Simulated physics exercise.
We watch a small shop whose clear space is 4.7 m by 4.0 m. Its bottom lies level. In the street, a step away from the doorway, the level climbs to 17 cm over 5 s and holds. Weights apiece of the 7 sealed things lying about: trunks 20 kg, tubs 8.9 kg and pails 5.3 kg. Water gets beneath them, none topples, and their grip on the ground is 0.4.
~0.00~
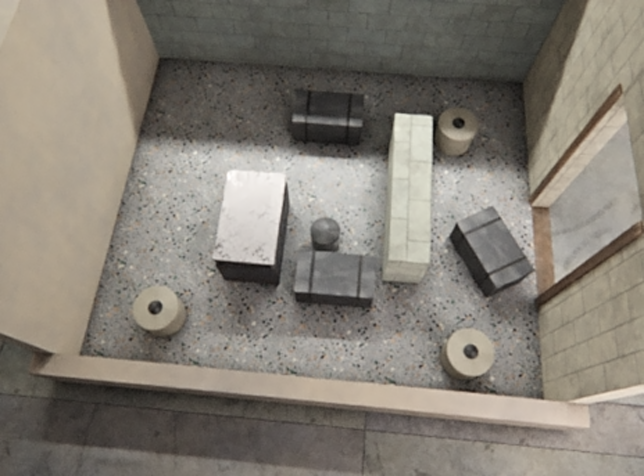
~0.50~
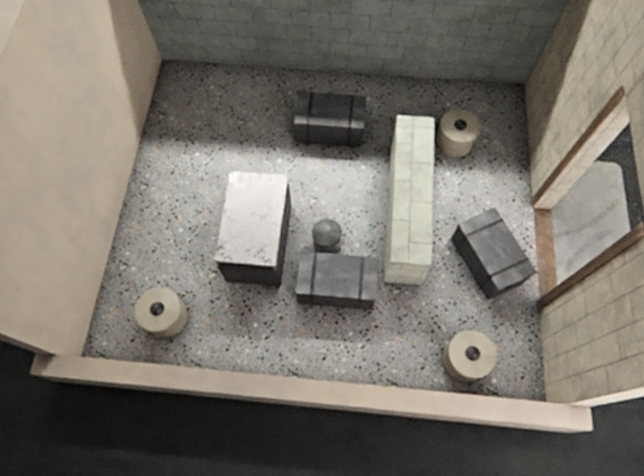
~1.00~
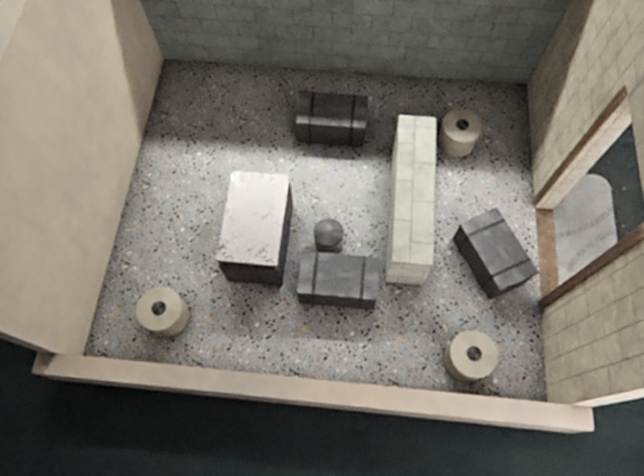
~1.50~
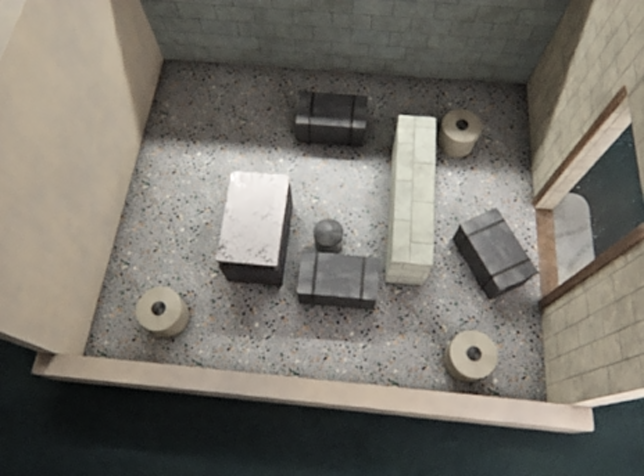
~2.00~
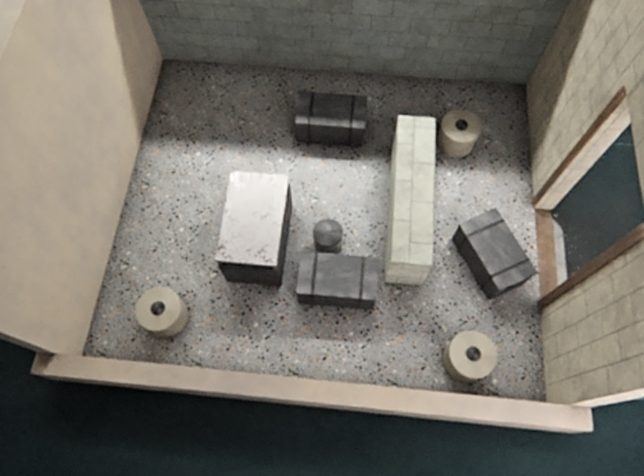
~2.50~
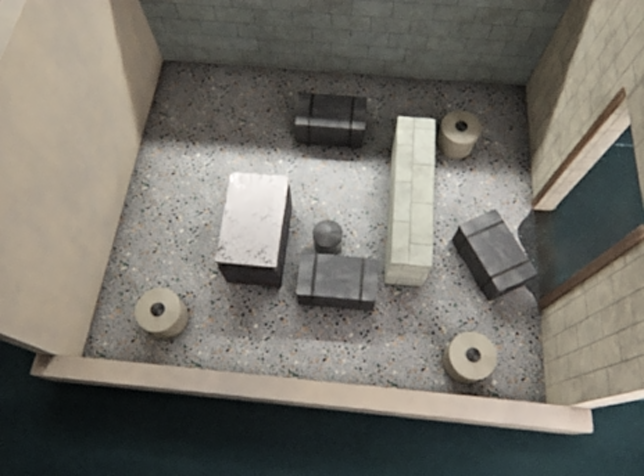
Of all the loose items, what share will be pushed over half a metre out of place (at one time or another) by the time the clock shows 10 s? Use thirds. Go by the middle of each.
Share: From one to two thirds.
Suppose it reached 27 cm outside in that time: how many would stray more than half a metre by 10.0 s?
In that case 4 of them.
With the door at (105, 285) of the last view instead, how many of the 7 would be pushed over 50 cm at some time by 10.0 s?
In that case 2 of them.
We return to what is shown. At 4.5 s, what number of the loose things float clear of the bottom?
At that moment 0.
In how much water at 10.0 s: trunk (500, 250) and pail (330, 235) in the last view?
About 8 and 0 cm.
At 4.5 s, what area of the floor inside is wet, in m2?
Roughly 2.5 m2.
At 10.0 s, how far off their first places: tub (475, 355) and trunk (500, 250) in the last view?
In that order: 200 cm, 150 cm.
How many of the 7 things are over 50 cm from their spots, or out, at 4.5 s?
0 of them.
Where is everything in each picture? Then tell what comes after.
The first frame shows a trunk at (329, 108) rests on the ground; a tub at (156, 308), on the bottom; 0.0 m2 under water; 0 of 7 have shifted.
The second frame shows a trunk at (330, 109), on the bottom; a tub at (157, 309) rests on the ground; 0.0 m2 under water; 0 of 7 have shifted.
The third frame shows a trunk at (332, 109), on the bottom; a tub at (159, 308) rests on the ground; 0.0 m2 under water; 0 of 7 have shifted.
The fourth frame shows a trunk at (332, 109) rests on the ground; a tub at (159, 308), on the bottom; 0.0 m2 under water; 0 of 7 have shifted.
The fifth frame shows a trunk at (332, 109) rests on the ground; a tub at (158, 308), on the bottom; 0.0 m2 under water; 0 of 7 have shifted.
The sixth frame shows a trunk at (331, 110), on the bottom; a tub at (158, 309) rests on the ground; water covers 0.1 m2; 0 of 7 have shifted.
After 3.5 s 0 of 7 are over 50 cm from their spots; 0 afloat.
After 4.5 s 0 of 7 are over 50 cm from their spots; 0 afloat.
After 7.0 s 2 of 7 are over 50 cm from their spots; 1 afloat.
After 10.0 s 3 of 7 are over 50 cm from their spots, and 3 have been at some point; 2 afloat.
